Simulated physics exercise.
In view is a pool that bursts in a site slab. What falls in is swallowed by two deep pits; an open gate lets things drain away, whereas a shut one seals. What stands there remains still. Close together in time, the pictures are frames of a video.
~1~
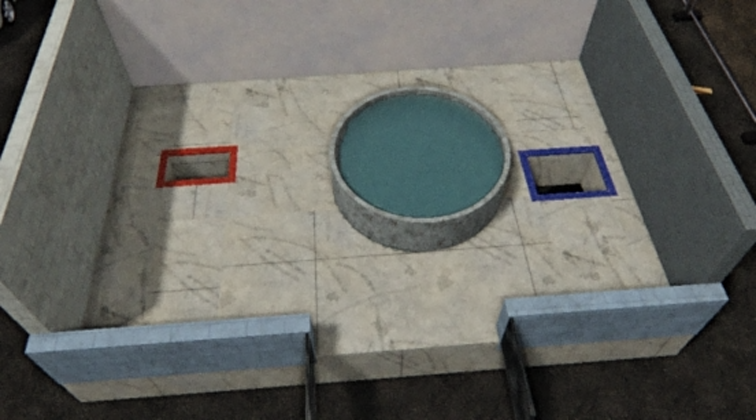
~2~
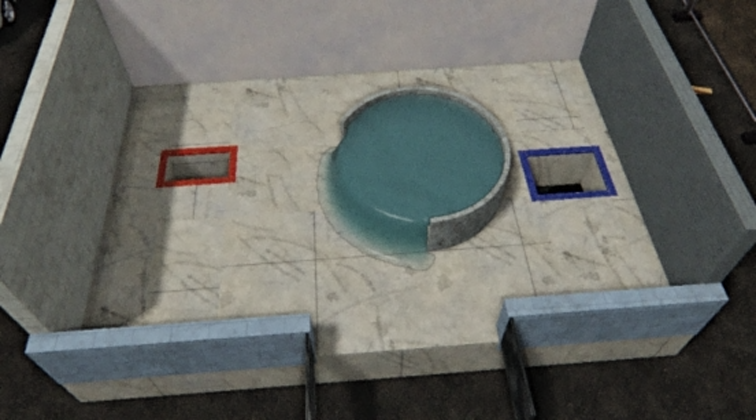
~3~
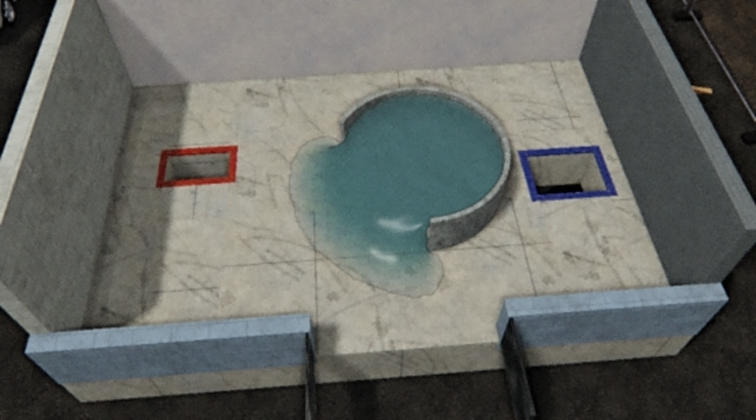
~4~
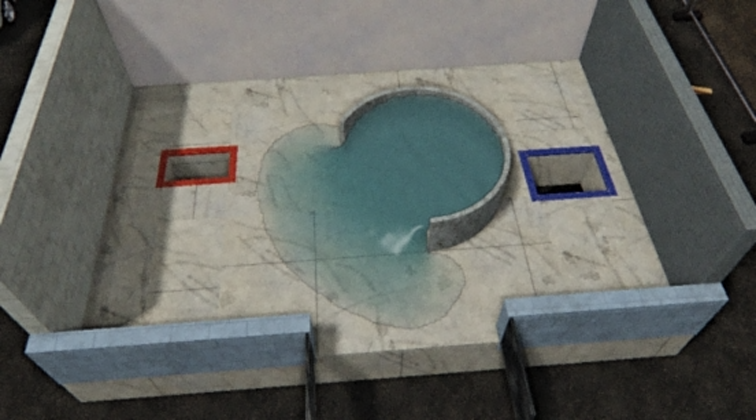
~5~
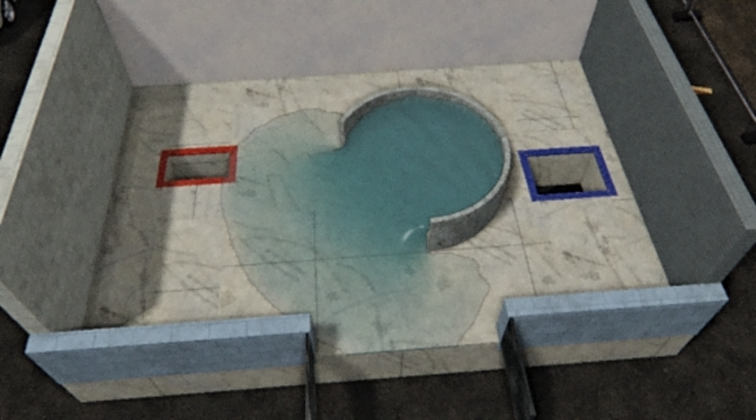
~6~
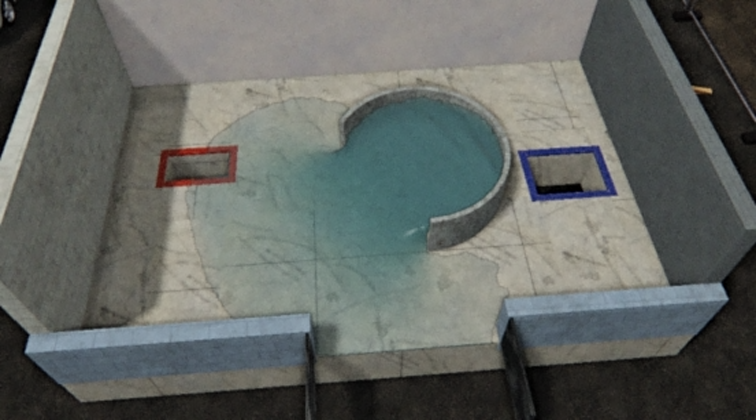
Teal water sits still in a round stone pool between a red-edged pit and a blue-edged pit, then bursts out through the wall's lower left side. It fans across the pale marble slab, spreading left and toward the front opening, thinning until its edge reaches the red-edged pit.
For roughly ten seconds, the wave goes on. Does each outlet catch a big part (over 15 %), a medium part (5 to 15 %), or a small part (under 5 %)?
Parts caught - gate: A big part; red pit: A big part; blue pit: A small part.
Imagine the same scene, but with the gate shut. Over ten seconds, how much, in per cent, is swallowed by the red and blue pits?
In per cent: Red 35, blue 6.
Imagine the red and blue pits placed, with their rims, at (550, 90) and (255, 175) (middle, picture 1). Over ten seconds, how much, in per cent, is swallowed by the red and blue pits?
The red pit takes around 4 percent, while the blue pit takes around 30 percent.
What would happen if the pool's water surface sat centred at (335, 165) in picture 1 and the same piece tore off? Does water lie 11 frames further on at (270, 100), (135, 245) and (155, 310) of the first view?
Unflooded - soaked - soaked.
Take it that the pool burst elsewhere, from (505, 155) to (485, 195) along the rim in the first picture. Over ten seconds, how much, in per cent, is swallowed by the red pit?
Approximate share, red: 0 in a hundred.
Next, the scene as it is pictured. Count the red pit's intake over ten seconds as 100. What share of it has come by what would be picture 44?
My estimate is close to 65 per cent.
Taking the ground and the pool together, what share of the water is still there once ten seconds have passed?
My estimate is some 48 percent.
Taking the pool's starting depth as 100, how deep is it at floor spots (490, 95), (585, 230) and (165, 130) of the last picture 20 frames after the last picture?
First 0, next 0, last 14 in a hundred.
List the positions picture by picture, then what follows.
The first frame shows still water in the round pool at (419, 152).
In the second frame, water pours out at (350, 208) and has run to (426, 263).
In the third frame, the front is at (320, 142), out from the gap at (350, 210).
In the fourth frame, water pours out at (350, 212) and has run to (298, 133).
In the fifth frame, water pours out at (350, 213) and has run to a hidden place.
In the sixth frame, the front is at (255, 115), out from the gap at (350, 213).
A moment on, water covers 50 % of the floor; the gate 5 %, the red pit 2 %, the blue pit 0 %.
Next, water covers 50 % of the floor; the gate 10 %, the red pit 4 %, the blue pit 0 %.
Then, water covers 45 % of the floor; the gate 13 %, the red pit 7 %, the blue pit 0 %.
Later, water covers 65 % of the floor; the gate 17 %, the red pit 19 %, the blue pit 0 %.
In the end, water covers 85 % of the floor; the gate 22 %, the red pit 29 %, the blue pit 1 %.
